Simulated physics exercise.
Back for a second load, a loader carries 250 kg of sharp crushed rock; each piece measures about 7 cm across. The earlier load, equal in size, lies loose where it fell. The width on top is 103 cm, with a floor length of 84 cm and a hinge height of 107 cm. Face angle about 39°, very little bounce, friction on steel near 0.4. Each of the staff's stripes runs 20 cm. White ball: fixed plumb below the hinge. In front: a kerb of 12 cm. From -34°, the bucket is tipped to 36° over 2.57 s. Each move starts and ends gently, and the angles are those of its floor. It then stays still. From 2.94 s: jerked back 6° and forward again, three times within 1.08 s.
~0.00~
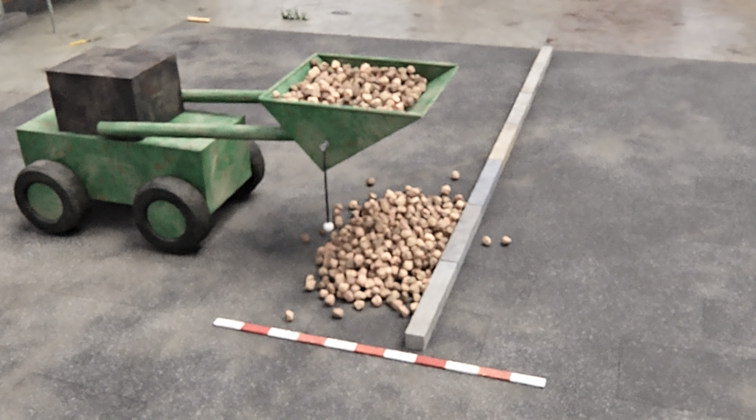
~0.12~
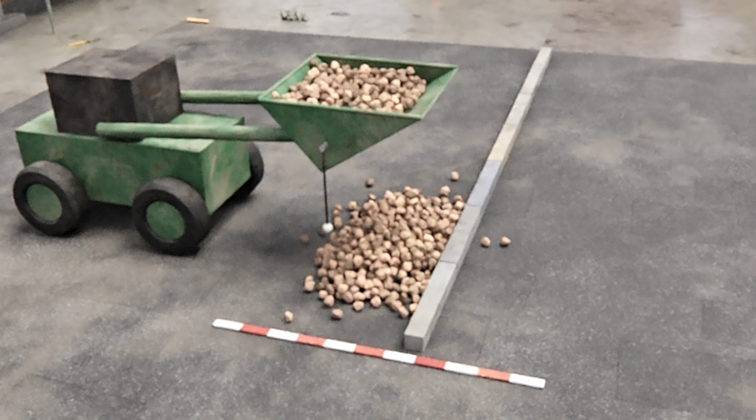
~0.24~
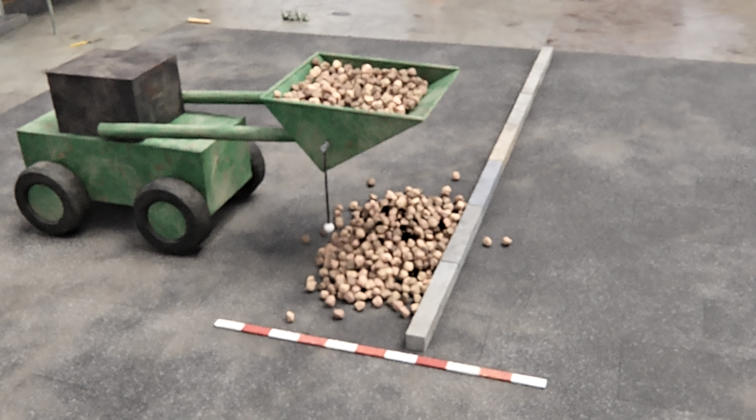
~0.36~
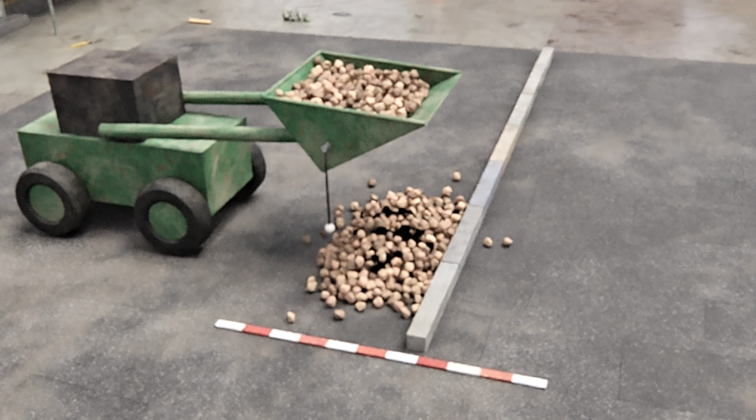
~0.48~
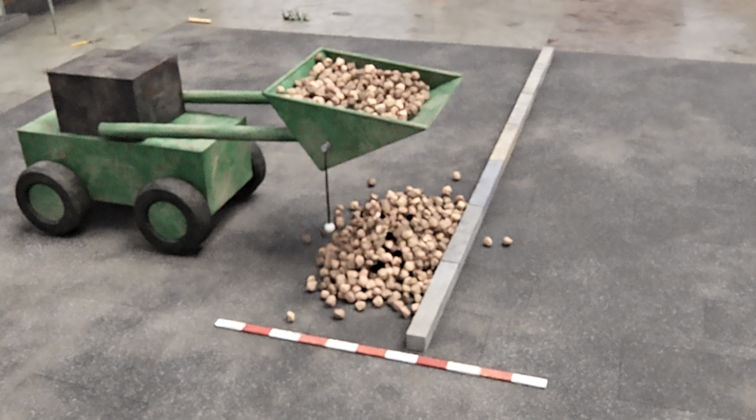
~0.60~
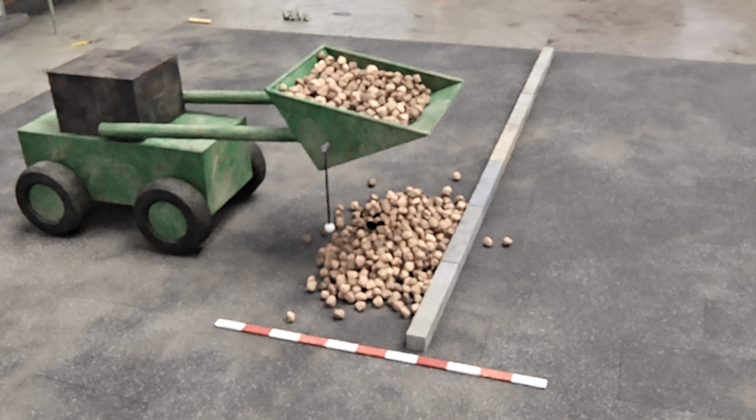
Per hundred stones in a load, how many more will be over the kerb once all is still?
59.
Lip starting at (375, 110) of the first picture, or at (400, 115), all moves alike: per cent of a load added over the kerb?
First place: Roughly 10 %; second place: Roughly 30 %.
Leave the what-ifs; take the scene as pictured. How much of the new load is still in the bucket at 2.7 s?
I'd say about 35 per cent.
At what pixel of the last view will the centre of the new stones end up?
Centre at roughly (475, 250).
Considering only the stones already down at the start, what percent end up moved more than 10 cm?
Close to 0 in a hundred of them.
After 1.9 s the floor is at 25°; in per cent of one load, 100 in the bucket, 100 on this side of the kerb; the foremost stones are at (461, 243).
After 2.7 s the floor is at 36°; in per cent of one load, 33 in the bucket, 151 on this side of the kerb, 16 over the kerb; the foremost stones are at (519, 259).
After 4.5 s the floor is at 36°; in per cent of one load, 0 in the bucket, 140 on this side of the kerb, 60 over the kerb; the foremost stones are at (578, 272).
After 7.0 s the floor is at 36°; in per cent of one load, 0 in the bucket, 140 on this side of the kerb, 60 over the kerb; the foremost stones are at (578, 272). Net gain over the kerb, 59.
